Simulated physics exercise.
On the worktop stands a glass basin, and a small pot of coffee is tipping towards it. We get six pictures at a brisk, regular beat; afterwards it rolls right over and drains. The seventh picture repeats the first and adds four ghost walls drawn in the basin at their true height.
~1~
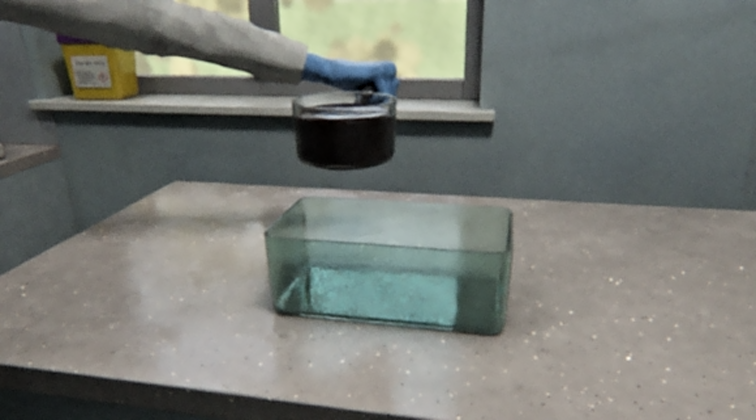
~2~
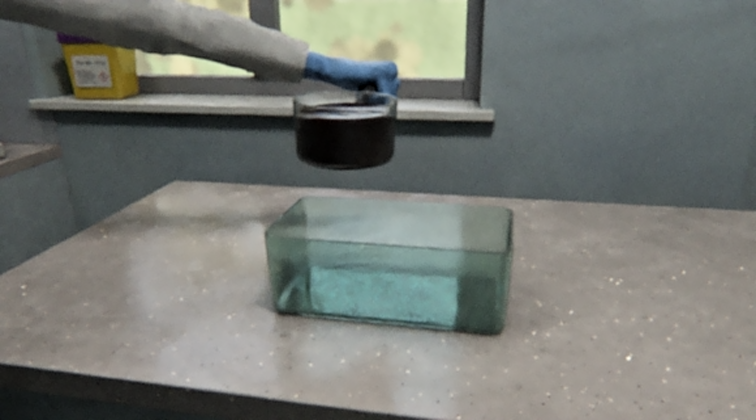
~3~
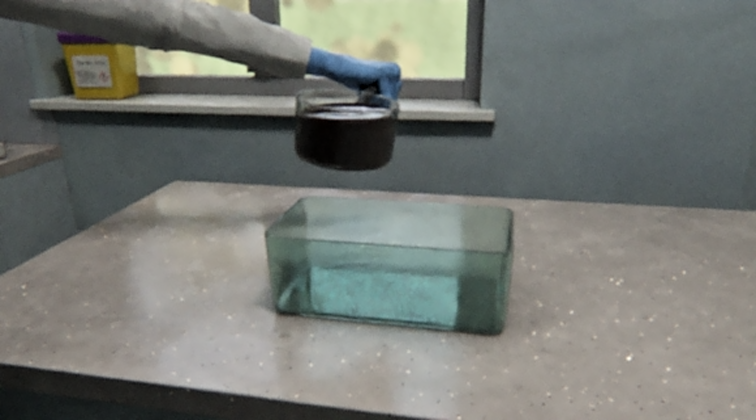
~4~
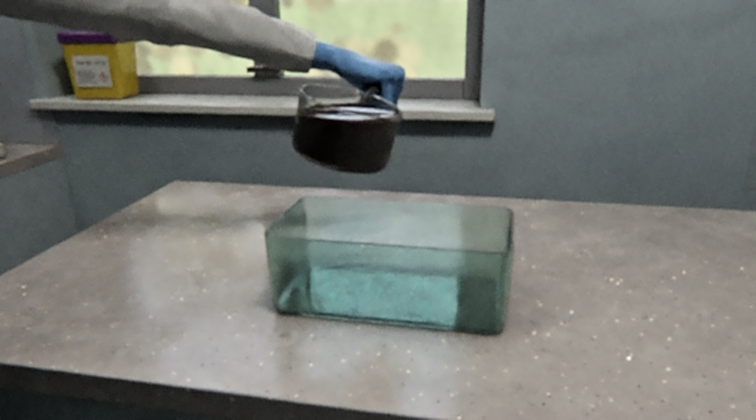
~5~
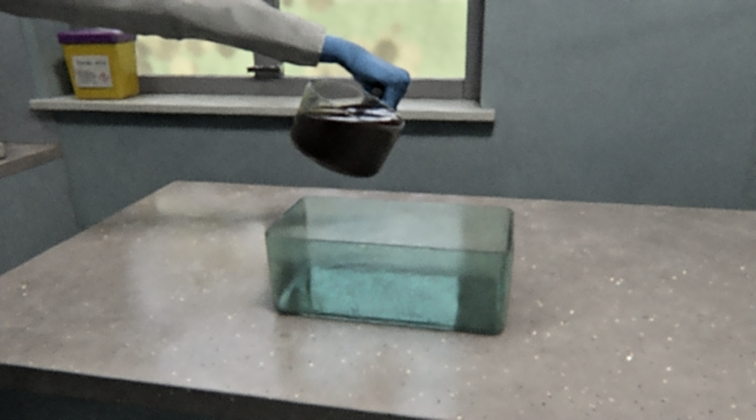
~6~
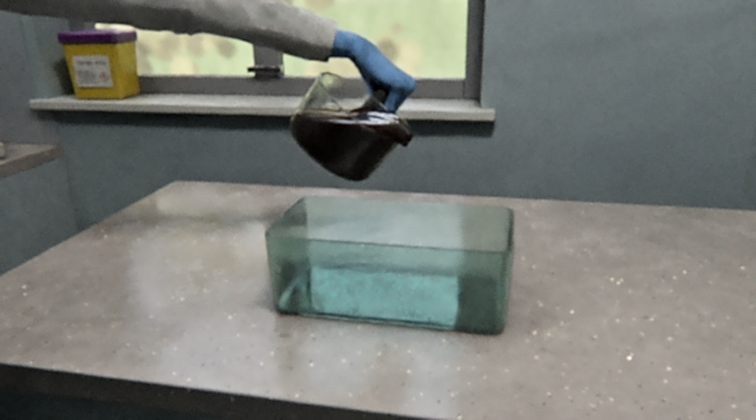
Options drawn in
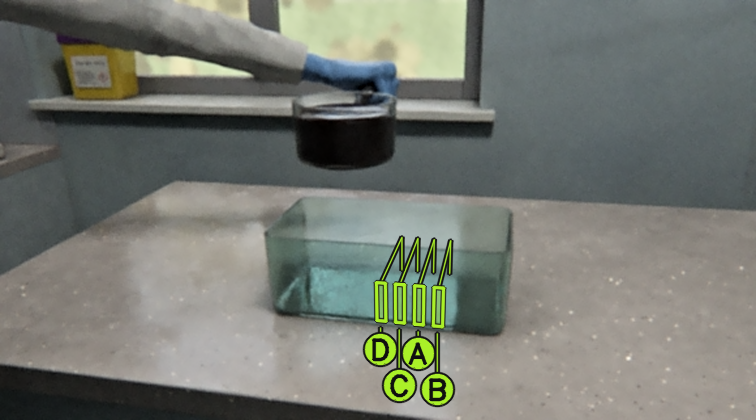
A blue-gloved hand on a grey-sleeved arm reaches in from the upper left, holding a small clear pot of dark coffee above a speckled grey-brown worktop, seen from slightly above by a still camera. A greenish glass basin stands below, with a window and a yellow, purple-topped container behind. The hand gradually tips the pot rightward, and the coffee slides to the lip and just over it.
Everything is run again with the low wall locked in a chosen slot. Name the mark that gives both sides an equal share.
The best position is A.
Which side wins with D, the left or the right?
The right side.
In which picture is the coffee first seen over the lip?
Picture 5.
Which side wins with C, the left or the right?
The right one.
In lime, A at (418, 331); B at (437, 333); C at (399, 329); D at (380, 327).
With A, about 53 % ends left of the wall and 44 % right of it; 4 % is lost outside.
With B, about 75 % ends left of the wall and 20 % right of it; 5 % is lost outside.
With C, about 30 % ends left of the wall and 69 % right of it.
With D, about 13 % ends left of the wall and 86 % right of it.
